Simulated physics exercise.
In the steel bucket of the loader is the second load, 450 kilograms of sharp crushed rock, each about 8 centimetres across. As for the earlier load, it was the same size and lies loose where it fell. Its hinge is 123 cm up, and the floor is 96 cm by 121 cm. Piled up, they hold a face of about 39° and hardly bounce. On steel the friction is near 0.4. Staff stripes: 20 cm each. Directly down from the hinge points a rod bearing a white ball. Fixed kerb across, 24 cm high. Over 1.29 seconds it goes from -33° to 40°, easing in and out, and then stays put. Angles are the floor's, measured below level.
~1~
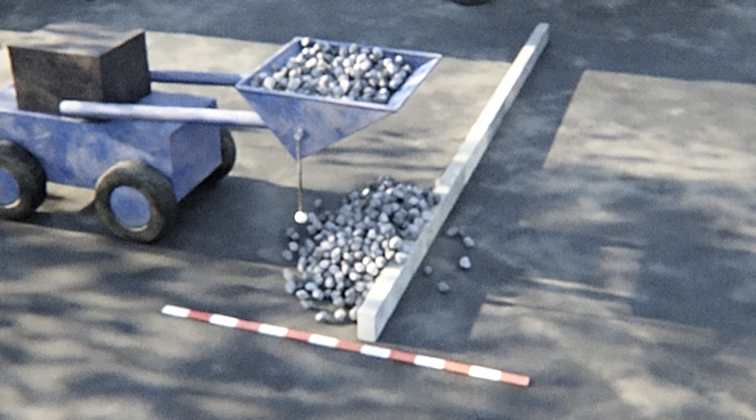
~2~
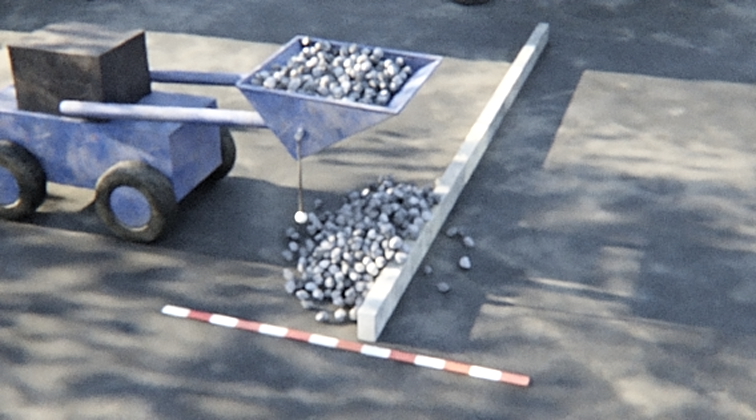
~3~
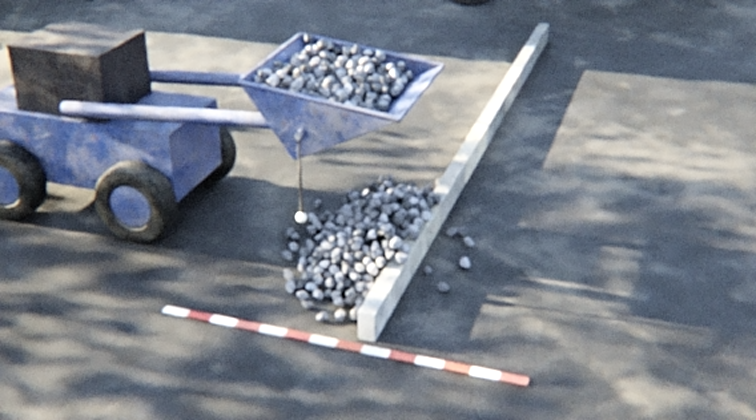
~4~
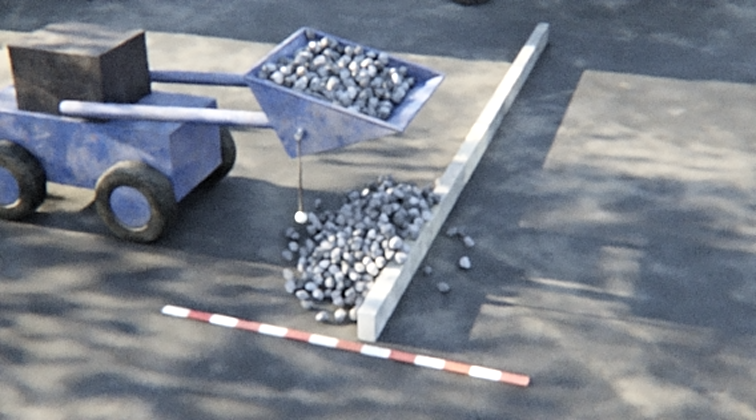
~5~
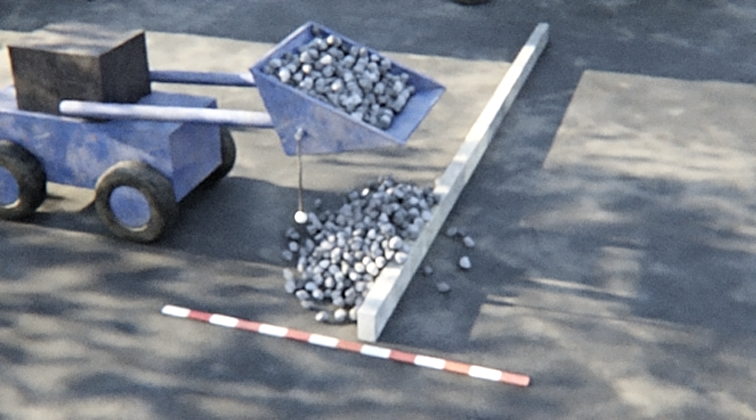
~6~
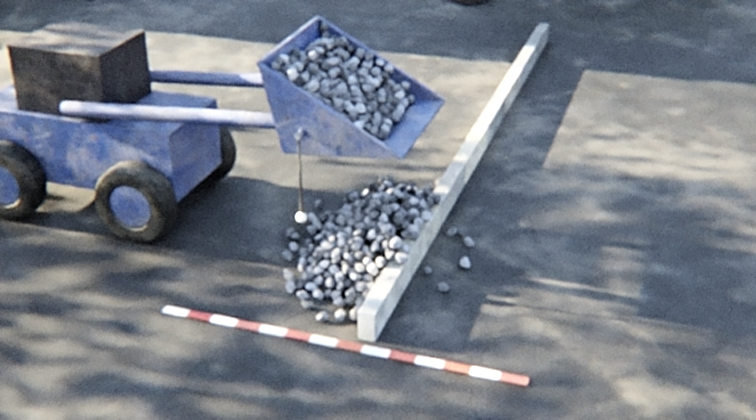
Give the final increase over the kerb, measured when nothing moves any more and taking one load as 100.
Close to 73 parts in a hundred.
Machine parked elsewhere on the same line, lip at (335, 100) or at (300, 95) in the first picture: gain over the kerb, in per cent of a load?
First place about 5 %, second about 0 %.
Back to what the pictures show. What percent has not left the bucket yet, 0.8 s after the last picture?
70 % still inside.
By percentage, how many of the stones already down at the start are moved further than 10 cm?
About 0 per cent.
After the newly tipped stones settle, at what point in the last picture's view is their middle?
Roughly pixel (450, 247) in the last view.
Then, 0.4 s after the last picture the floor is at 29°; in per cent of one load, 100 in the bucket, 99 on this side of the kerb, 1 over the kerb; the foremost stones are at (443, 252).
Then, 0.8 s after the last picture the floor is at 40°; in per cent of one load, 70 in the bucket, 126 on this side of the kerb, 4 over the kerb; the foremost stones are at (448, 252).
Then, 1.2 s after the last picture the floor is at 40°; in per cent of one load, 22 in the bucket, 140 on this side of the kerb, 38 over the kerb; the foremost stones are at (504, 251).
Then, 3.9 s after the last picture the floor is at 40°; in per cent of one load, 0 in the bucket, 126 on this side of the kerb, 74 over the kerb; the foremost stones are at (581, 281). Net gain over the kerb, 73.
